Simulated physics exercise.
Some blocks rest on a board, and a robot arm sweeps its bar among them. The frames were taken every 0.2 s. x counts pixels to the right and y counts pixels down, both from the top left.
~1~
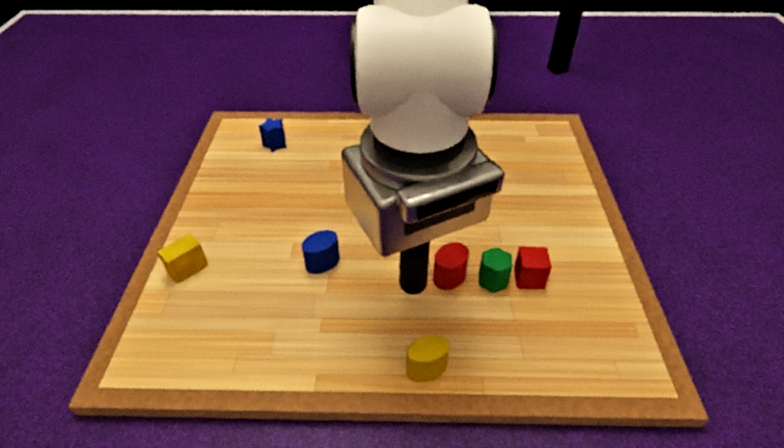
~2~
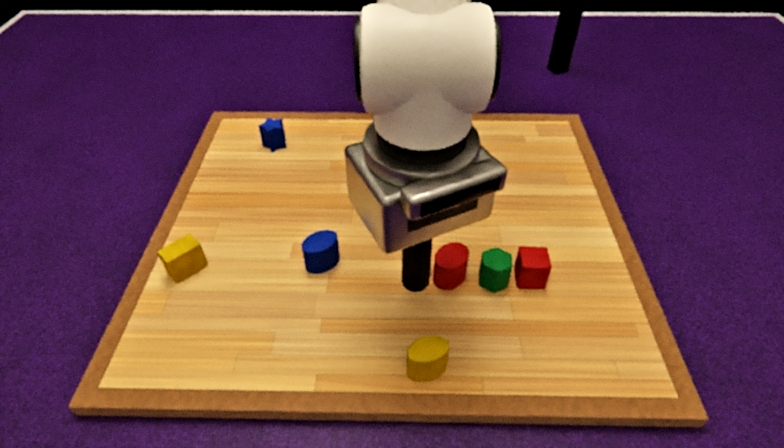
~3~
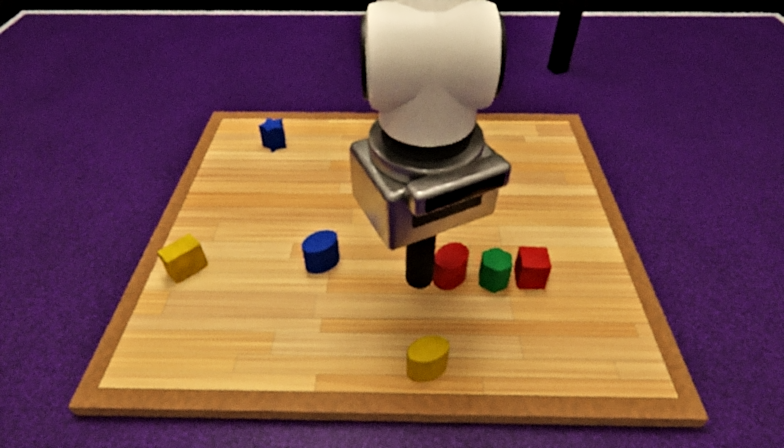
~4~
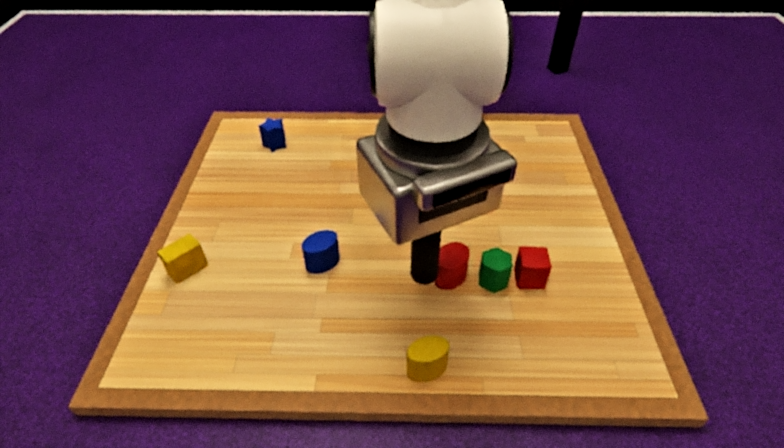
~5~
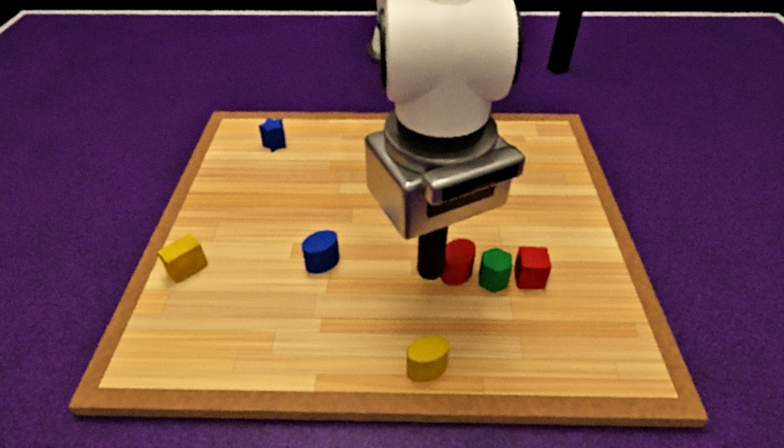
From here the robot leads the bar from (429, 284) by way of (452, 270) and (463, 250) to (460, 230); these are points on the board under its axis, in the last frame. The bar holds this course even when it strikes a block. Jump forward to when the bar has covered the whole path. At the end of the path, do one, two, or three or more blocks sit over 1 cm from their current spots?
1 block.
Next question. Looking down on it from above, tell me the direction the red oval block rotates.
The answer is clockwise.
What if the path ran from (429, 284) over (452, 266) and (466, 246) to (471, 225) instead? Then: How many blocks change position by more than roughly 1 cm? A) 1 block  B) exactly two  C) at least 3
The correct letter is A.
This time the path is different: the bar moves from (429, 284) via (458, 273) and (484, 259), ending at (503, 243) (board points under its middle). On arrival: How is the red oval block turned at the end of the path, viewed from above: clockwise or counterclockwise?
Viewed from overhead, the red oval block winds up turned anticlockwise.
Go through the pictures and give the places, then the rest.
Bar's lower end (413, 285); red oval block (452, 255); green hexagon (497, 259), in the first picture.
Bar (416, 283); blocks still, in the second picture.
Bar (419, 279); blocks still, in the third picture.
Bar (424, 275); blocks still, in the fourth picture.
Bar (430, 271); red oval block (459, 251); green hexagon (497, 259), in the fifth picture.
On the path given first. One third of the way, bar (454, 256); red oval block (482, 237).
Two thirds of the way, bar (464, 237); red oval block (497, 228), turned 20° clockwise.
At the end, bar (462, 217); red oval block (497, 228), turned 20° clockwise; green hexagon still.
